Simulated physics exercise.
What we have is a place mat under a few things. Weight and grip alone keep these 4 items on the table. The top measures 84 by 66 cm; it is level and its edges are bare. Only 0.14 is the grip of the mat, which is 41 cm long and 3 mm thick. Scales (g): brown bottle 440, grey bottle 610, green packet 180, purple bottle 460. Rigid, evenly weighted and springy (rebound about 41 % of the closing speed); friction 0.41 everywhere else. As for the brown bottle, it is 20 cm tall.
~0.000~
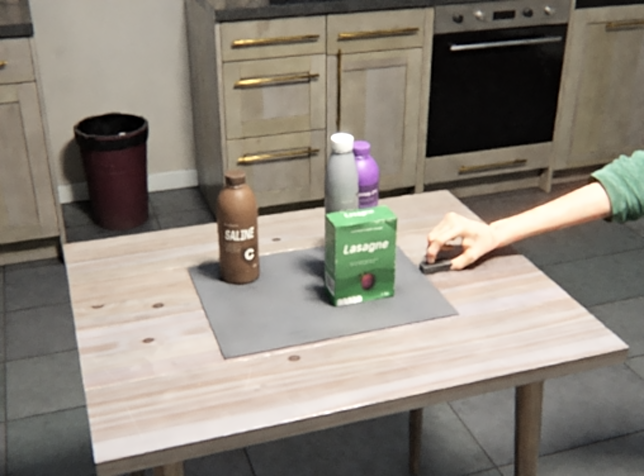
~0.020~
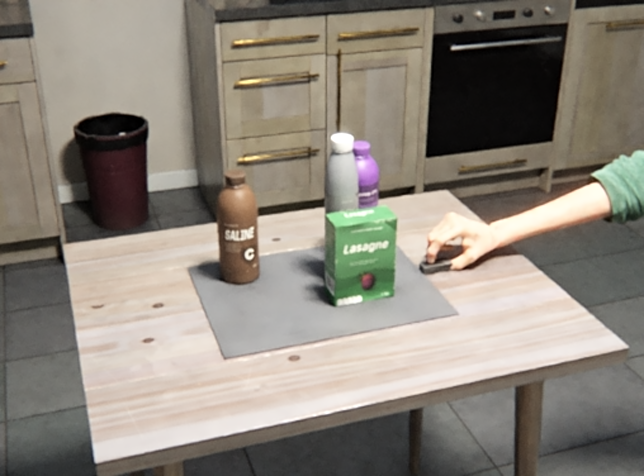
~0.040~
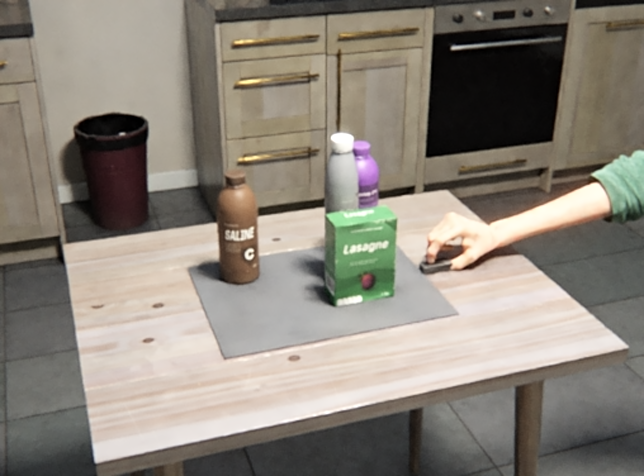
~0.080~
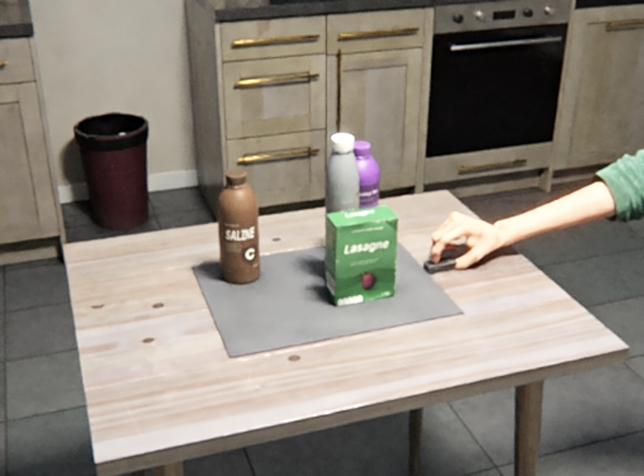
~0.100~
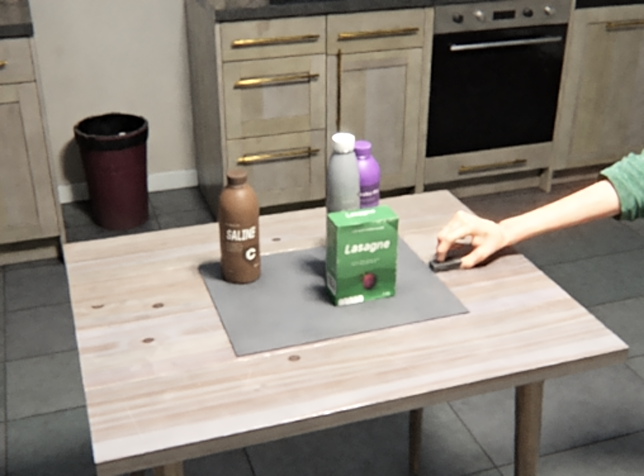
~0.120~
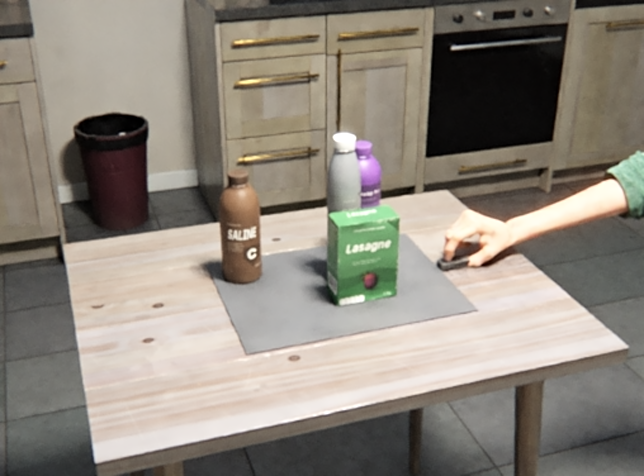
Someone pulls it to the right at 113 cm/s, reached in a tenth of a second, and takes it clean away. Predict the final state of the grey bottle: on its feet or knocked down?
Oh, it keels over.
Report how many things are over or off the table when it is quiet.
2.
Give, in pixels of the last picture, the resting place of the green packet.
It settles somewhere near (451, 243).
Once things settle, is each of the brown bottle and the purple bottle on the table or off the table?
Once it settles, the brown bottle keeps within bounds; as for the purple bottle, it has gone out of bounds.
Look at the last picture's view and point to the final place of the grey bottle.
You'll find it at about (494, 239).
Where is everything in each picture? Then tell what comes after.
The first frame shows mat pulled 0 cm; brown bottle (238, 226).
The second frame shows mat pulled 0 cm; brown bottle (238, 225).
The third frame shows mat pulled 0 cm; green packet (361, 256).
The fourth frame shows mat pulled 1 cm; brown bottle (238, 226); green packet (361, 256).
The fifth frame shows mat pulled 2 cm; brown bottle (239, 225).
The sixth frame shows mat pulled 4 cm; green packet (363, 255).
By 0.42 s, mat pulled 37 cm; grey bottle 10 cm from its spot near (393, 203); green packet 10 cm from its spot; purple bottle 10 cm from its spot.
By 0.72 s, mat pulled 71 cm; grey bottle tilted 34° near (450, 199); purple bottle tilted 21°; green packet 17 cm from its spot.
By 1.22 s, mat pulled 83 cm; purple bottle now off the table; grey bottle on its side near (494, 239); green packet 17 cm from its spot.
When it is over (1.5 s), off the table and tipped over, purple bottle; lying over on the table, grey bottle; not toppled but over 6 cm from the start, green packet; brown bottle within 6 cm of the start. End places, in pixels of the last picture, grey bottle near (494, 239).
